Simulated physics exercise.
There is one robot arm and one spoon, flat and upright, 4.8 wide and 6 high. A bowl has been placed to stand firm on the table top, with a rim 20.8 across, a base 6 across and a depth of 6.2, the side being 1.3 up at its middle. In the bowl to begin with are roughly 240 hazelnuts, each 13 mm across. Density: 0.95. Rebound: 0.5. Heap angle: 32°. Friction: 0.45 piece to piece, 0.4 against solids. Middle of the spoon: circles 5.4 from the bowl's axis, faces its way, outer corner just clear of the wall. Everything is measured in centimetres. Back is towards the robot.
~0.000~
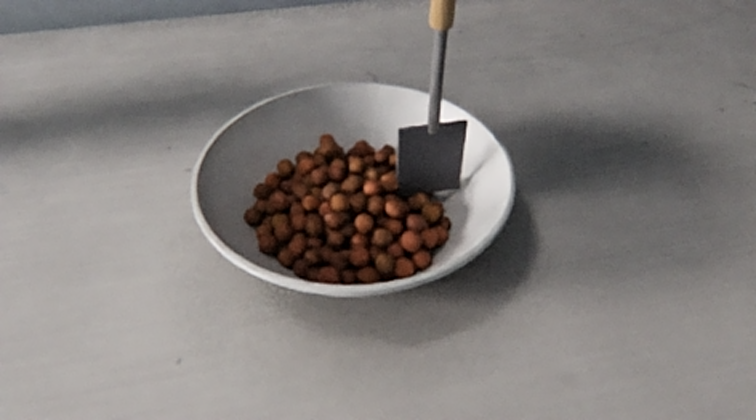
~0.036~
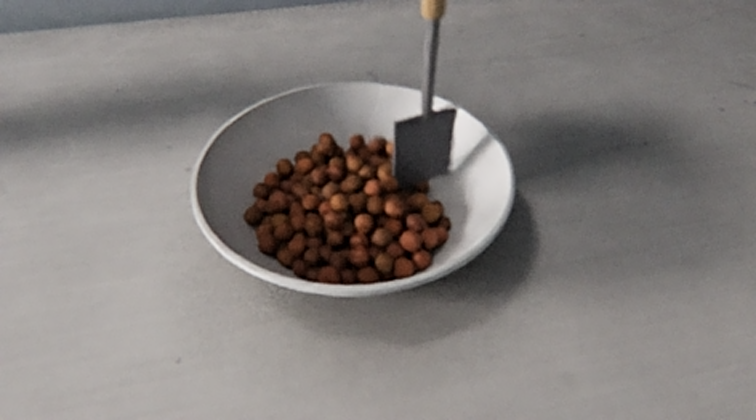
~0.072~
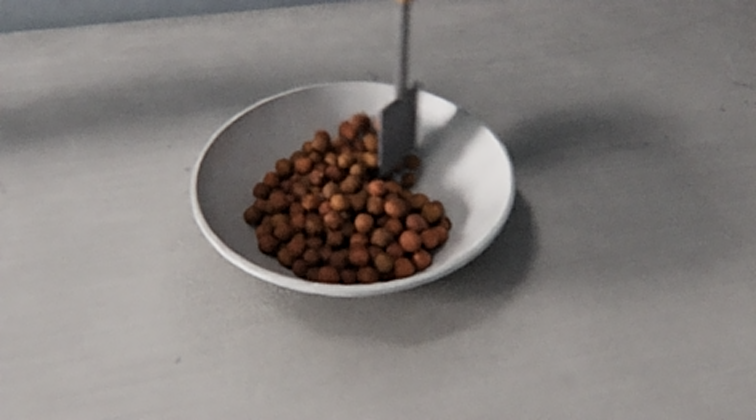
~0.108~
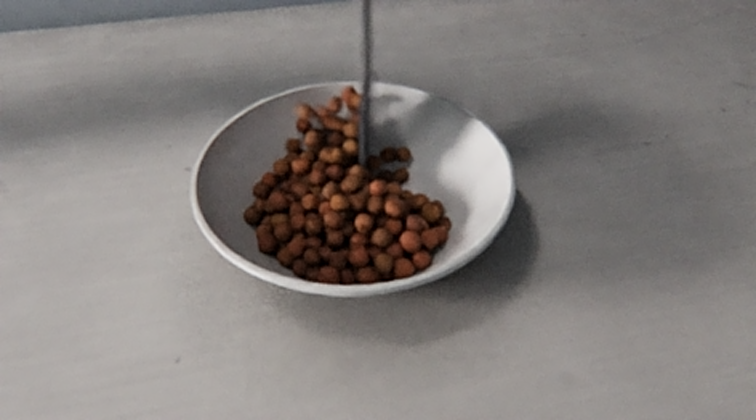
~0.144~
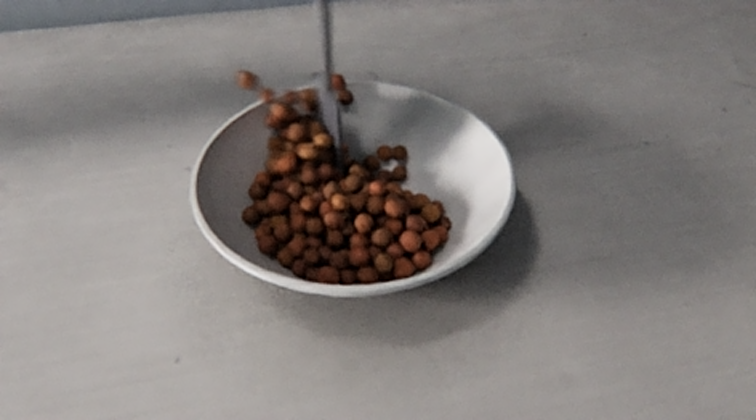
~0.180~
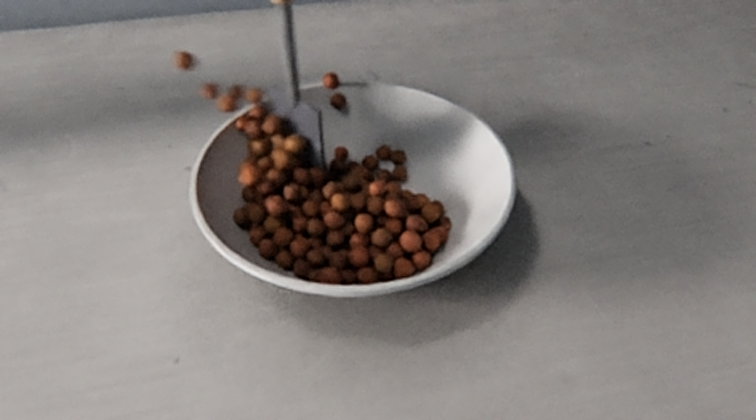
A wide white bowl holding a heap of reddish-brown hazelnuts sits on a grey tabletop, seen from above at an angle by a still camera. A flat grey spoon with a pale wooden handle stands upright among the nuts at the bowl's right. The spoon turns as it sweeps leftward along the far side, pushing nuts into a mound at the left, and several fly above the rim.
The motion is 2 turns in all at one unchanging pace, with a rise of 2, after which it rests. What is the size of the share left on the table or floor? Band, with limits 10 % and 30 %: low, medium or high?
Medium.
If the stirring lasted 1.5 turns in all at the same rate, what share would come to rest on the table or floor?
That would give some 15 percent.
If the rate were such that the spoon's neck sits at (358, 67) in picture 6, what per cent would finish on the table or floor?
Roughly 5 per cent.
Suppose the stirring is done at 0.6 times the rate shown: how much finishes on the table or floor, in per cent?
Estimated share: Near 5 per cent.
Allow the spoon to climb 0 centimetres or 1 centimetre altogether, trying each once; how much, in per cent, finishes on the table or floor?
That gives about 35 per cent and 30 per cent, in order.
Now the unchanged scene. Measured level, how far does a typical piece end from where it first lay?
Around 3 cm.
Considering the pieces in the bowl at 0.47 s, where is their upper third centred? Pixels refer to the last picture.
I'd put it at around (412, 186).
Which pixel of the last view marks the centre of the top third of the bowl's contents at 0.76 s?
The centre is close to (341, 198).
After 0.47 s, 358° round, highest piece 9 above the table; 210 in the bowl, 23 on the table or floor, 12 in flight or on the tool.
After 0.76 s, 229° round, highest piece 5 above the table; 204 in the bowl, 41 on the table or floor.
After 1.11 s, 0° round, highest piece 5 above the table; 204 in the bowl, 41 on the table or floor.
After 1.81 s, 0° round, highest piece 5 above the table; 204 in the bowl, 41 on the table or floor.
In the end, 204 in the bowl, 41 on the table or floor. That is 17 % on the table or floor.
